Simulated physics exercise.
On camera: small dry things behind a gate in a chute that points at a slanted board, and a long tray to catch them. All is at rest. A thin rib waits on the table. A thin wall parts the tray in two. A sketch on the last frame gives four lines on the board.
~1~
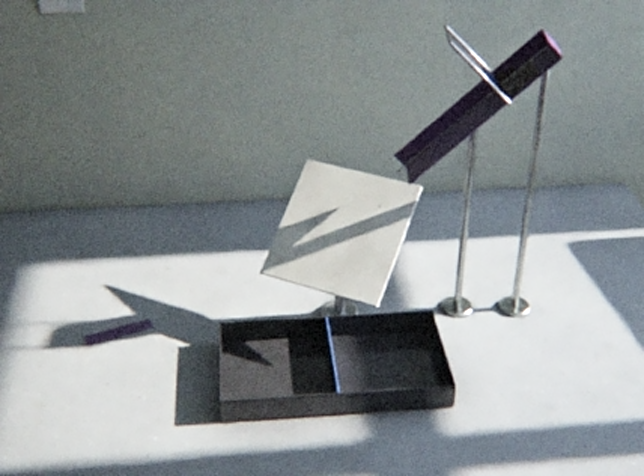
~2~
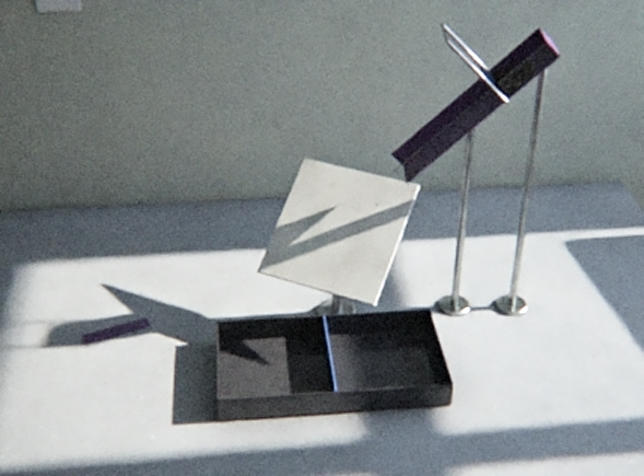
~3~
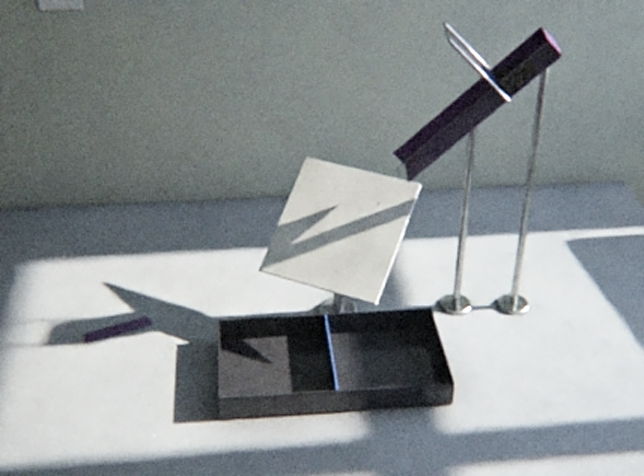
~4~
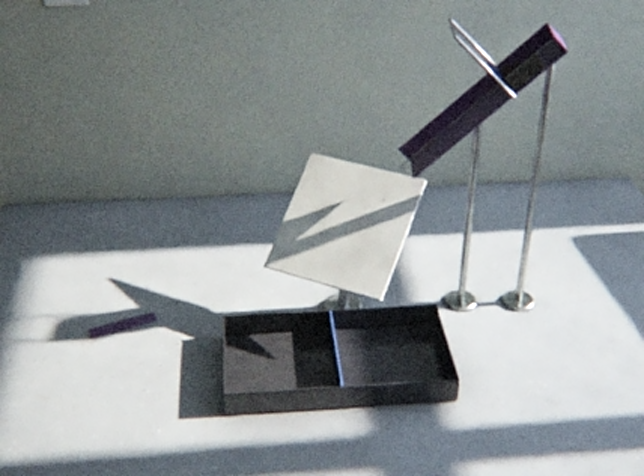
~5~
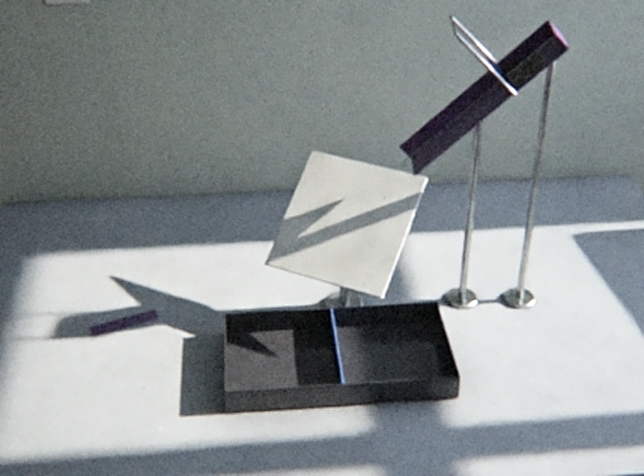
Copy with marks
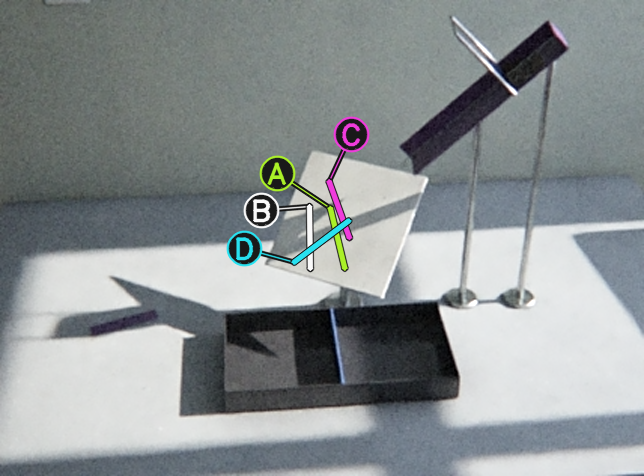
The view wavers very slightly, but nothing on the sunlit table moves. A dark purple chute on two thin metal stands slopes down to the left, its gate shut, toward a tilted pale board. The divided black tray below and the small purple strip at left also stay still throughout.
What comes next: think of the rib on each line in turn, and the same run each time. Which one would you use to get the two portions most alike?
It is C.
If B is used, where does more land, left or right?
Left.
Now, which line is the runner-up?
That is line A.
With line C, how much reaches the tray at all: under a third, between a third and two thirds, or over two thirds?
Line C gives over two thirds.
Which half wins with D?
The left half.
On the marked copy, line A from (330, 208) to (344, 268); line B from (309, 206) to (310, 268); line C from (329, 181) to (349, 237); line D from (348, 220) to (294, 262).
With A, of what is caught, about a tenth in the left half, the larger part in the right.
With B, of what is caught, every piece in the left half, not one piece in the right.
With C, of what is caught, roughly half in the left half, roughly half in the right.
With D, of what is caught, every piece in the left half, not one piece in the right.
